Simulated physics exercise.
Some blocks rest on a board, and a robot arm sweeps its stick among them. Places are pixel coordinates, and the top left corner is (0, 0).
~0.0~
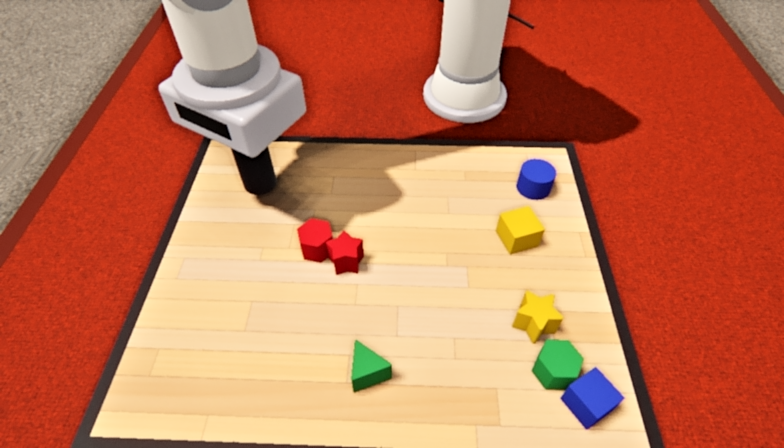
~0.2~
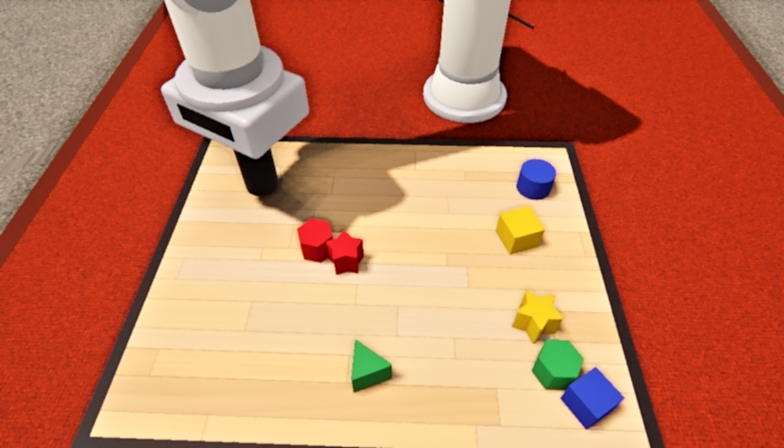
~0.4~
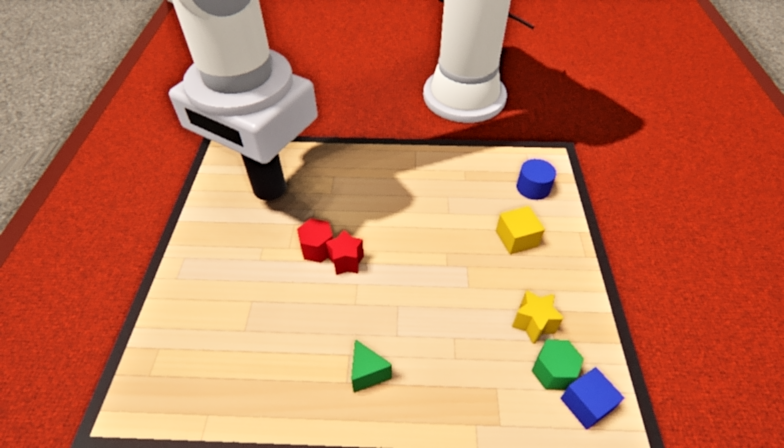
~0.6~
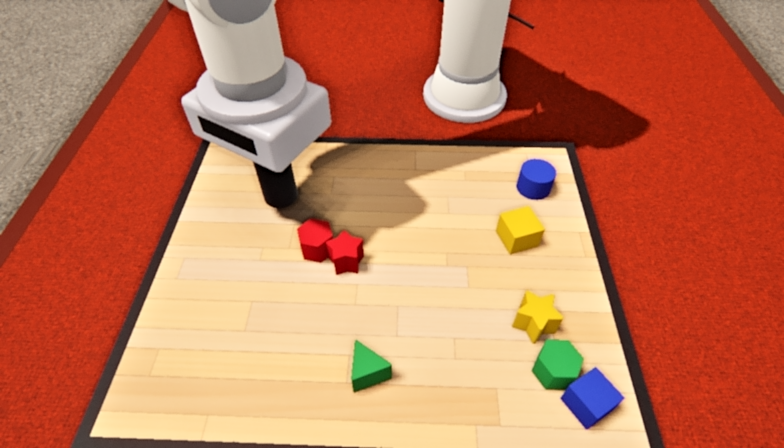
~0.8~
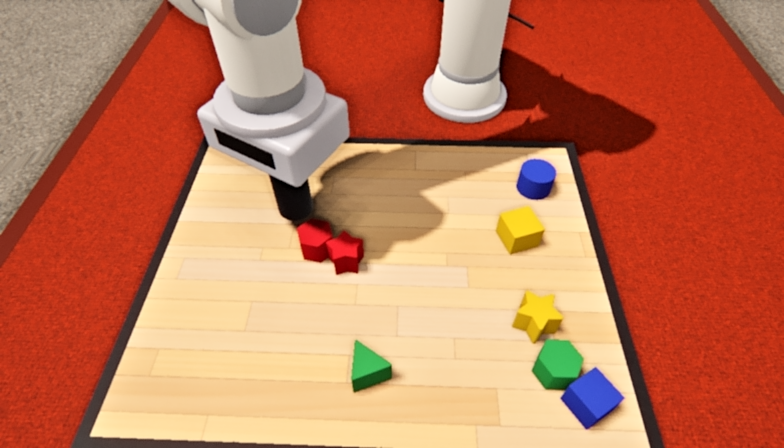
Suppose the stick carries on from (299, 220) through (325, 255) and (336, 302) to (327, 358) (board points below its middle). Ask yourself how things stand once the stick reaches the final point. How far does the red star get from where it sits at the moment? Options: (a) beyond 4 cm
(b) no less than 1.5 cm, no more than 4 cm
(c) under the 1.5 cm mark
a - beyond 4 cm.
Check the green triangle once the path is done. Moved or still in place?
Shifted out of place.
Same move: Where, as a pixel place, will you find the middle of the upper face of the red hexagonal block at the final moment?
About (345, 378).
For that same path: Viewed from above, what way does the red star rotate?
Its rotation is counterclockwise.
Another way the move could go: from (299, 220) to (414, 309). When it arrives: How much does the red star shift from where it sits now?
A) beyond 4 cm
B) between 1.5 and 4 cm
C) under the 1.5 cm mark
The answer is A.
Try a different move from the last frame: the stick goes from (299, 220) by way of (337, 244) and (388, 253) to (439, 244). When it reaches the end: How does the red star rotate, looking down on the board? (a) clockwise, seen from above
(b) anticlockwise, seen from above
I choose b.
On the path given first. One third of the way, stick (323, 243); red hexagonal block (330, 266), turned 25° clockwise; red star (363, 262), turned 50° anticlockwise.
Two thirds of the way, stick (334, 291); red hexagonal block (345, 319), turned 20° clockwise; red star (370, 274).
At the end, stick (325, 348); red hexagonal block (345, 378); red star (370, 274), turned 125° anticlockwise; green triangle (386, 397), turned 50° anticlockwise.
